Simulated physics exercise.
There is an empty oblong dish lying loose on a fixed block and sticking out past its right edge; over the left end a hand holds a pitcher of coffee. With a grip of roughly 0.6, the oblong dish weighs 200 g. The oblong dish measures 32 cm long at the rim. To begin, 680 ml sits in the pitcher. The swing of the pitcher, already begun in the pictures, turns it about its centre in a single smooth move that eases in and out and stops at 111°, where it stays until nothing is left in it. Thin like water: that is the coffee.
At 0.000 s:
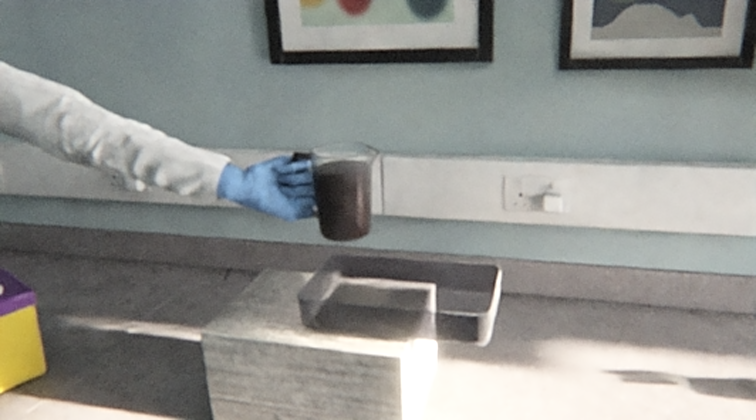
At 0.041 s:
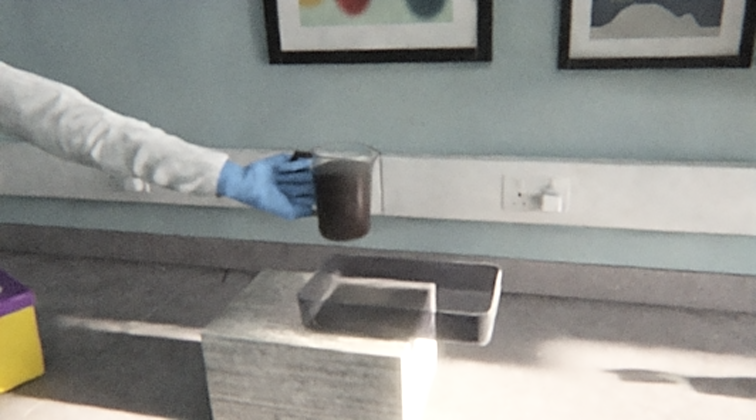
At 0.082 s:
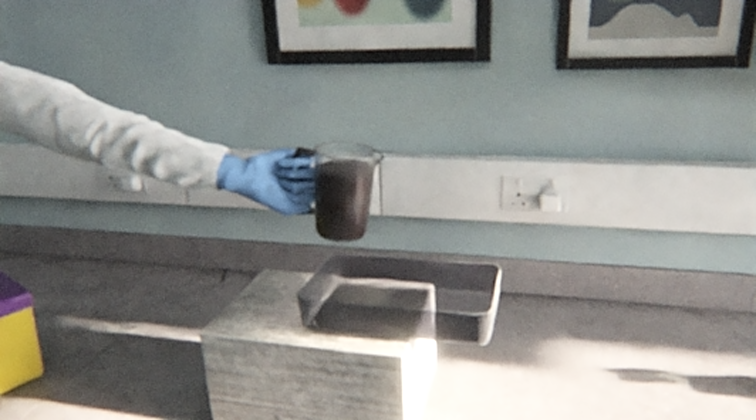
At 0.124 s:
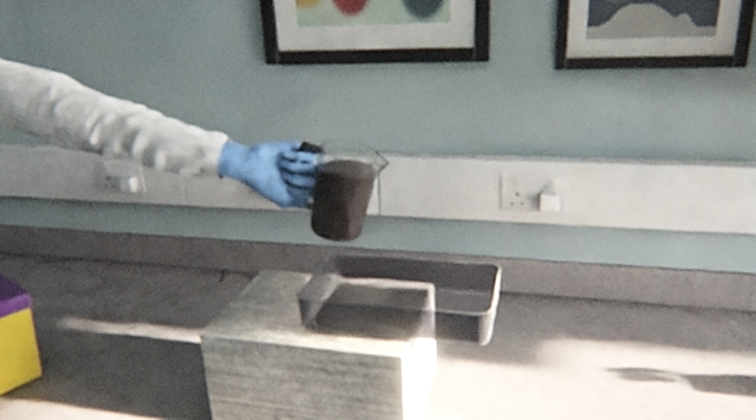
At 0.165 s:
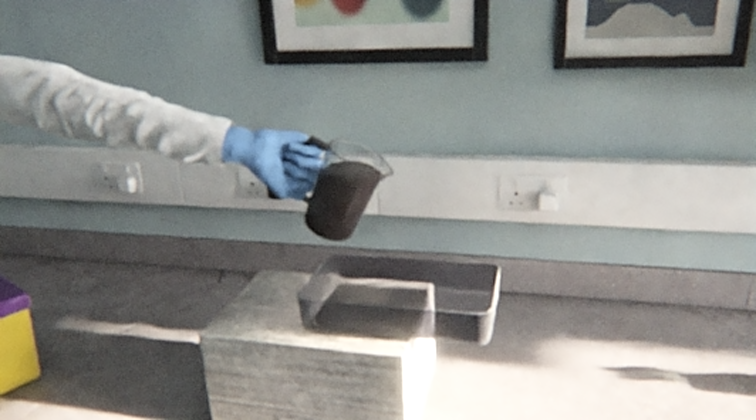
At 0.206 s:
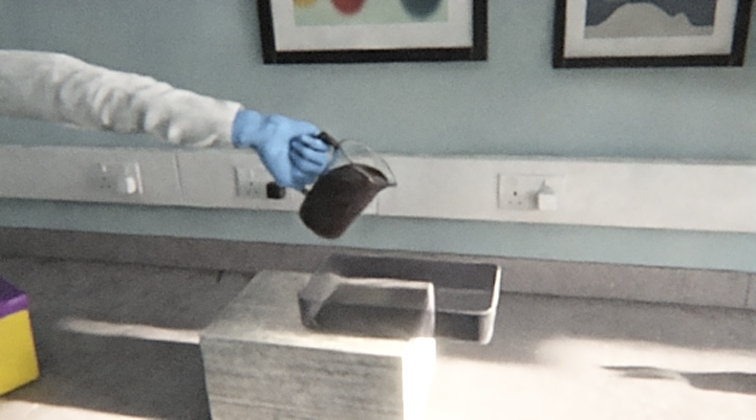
A blue-gloved hand held a clear pitcher of dark coffee above an oblong dish that sat partly on a block, then steadily tilted the pitcher to the right, the coffee still inside.
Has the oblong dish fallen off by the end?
Yes.
After 0.45 s the tilt is 106° and 59 per cent is still to pour; the oblong dish lies level with 13 per cent in it.
After 0.63 s the tilt is 111° and 16 per cent is still to pour; the oblong dish leans 27° with 55 per cent in it.
After 0.82 s the tilt is 111° and 2 per cent is still to pour; the oblong dish leans 77° with 34 per cent in it.
After 1.02 s the tilt is 111° and 0 per cent is still to pour; the oblong dish leans 98° with 1 per cent in it.
In the end the oblong dish leans 180° with 0 per cent in it.
